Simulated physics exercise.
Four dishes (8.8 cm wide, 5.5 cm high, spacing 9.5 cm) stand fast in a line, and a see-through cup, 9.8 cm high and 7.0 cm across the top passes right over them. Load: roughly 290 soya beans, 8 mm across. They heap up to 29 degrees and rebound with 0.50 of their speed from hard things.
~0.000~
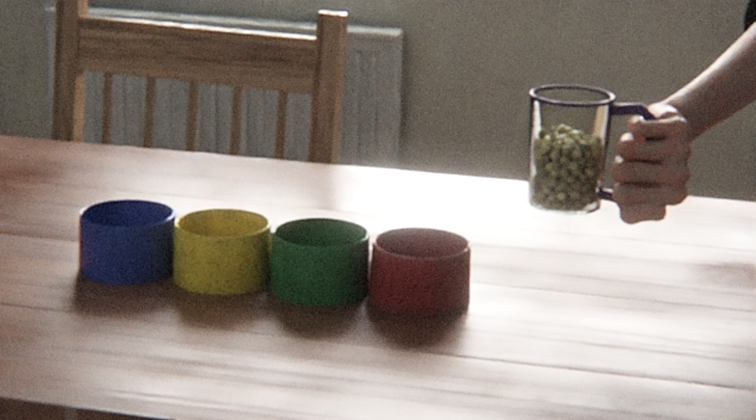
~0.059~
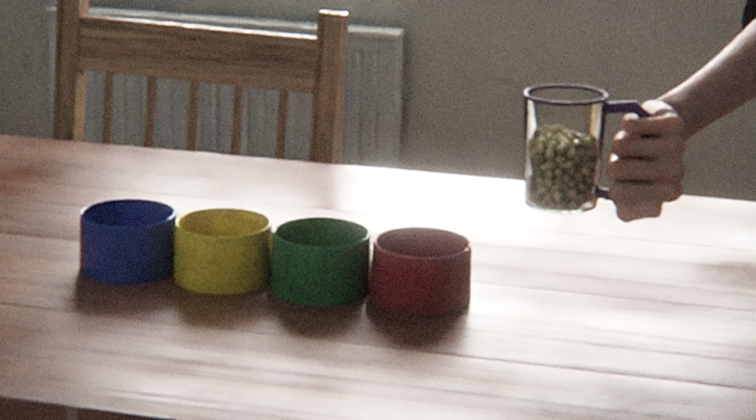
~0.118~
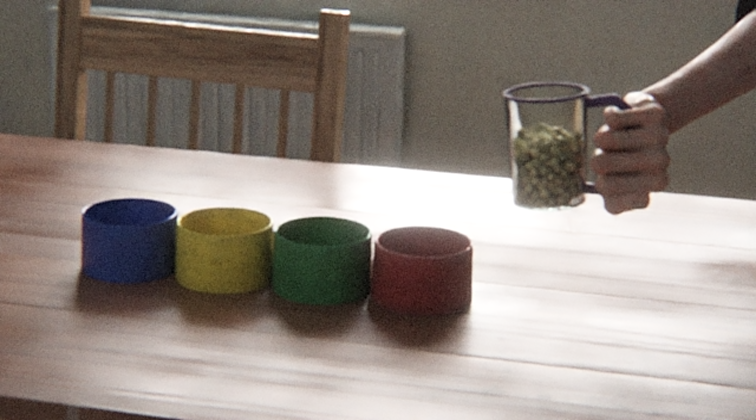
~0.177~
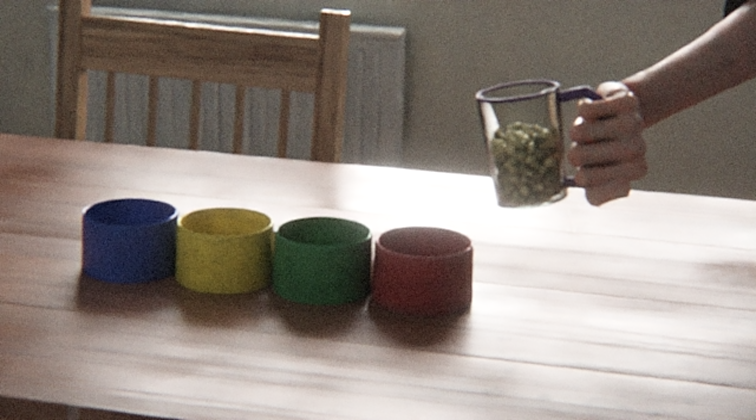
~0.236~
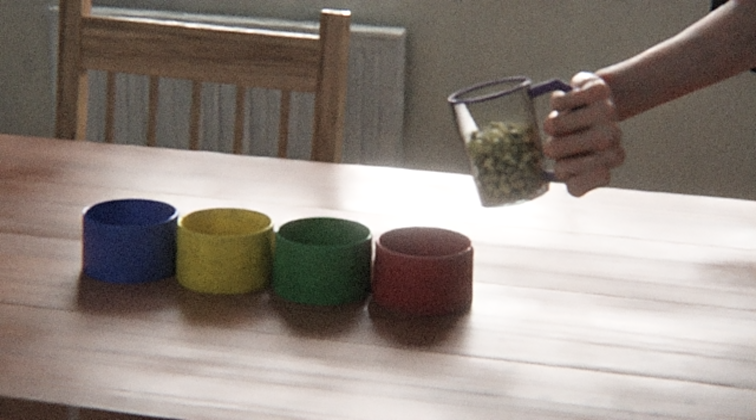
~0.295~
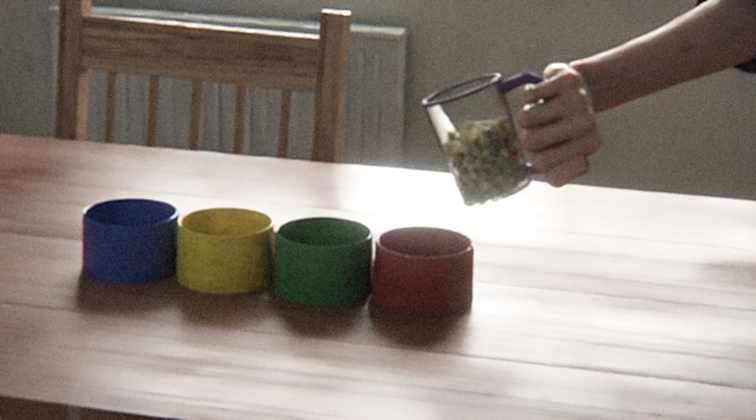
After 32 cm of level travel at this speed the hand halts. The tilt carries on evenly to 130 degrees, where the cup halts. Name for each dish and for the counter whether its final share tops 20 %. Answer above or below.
Red dish: Below; blue dish: Above; green dish: Below; yellow dish: Below; on the counter: Below.
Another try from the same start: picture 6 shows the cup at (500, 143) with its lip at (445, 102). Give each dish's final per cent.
Red 0; blue 90; green 0; yellow 0.
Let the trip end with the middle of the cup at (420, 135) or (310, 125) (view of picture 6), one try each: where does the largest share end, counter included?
Most goes to: Green; yellow.
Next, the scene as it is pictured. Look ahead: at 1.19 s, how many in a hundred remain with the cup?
Roughly 70 per cent.
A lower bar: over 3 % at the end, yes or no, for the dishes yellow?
Yellow yes.
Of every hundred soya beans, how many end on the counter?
Roughly 10 per cent.
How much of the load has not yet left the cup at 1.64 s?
About 0 per cent.
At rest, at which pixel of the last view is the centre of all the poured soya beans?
At about (136, 251).
After 0.83 s, tilt 73 degrees; cup holds 100 %.
After 1.19 s, tilt 108 degrees; cup holds 70 %, blue 25 %.
After 1.64 s, tilt 130 degrees; cup holds 0 %, blue 80 %, yellow 5 %.
In the end, at 2.5 s, red 0 %, blue 80 %, green 0 %, yellow 5 %, counter 10 %.
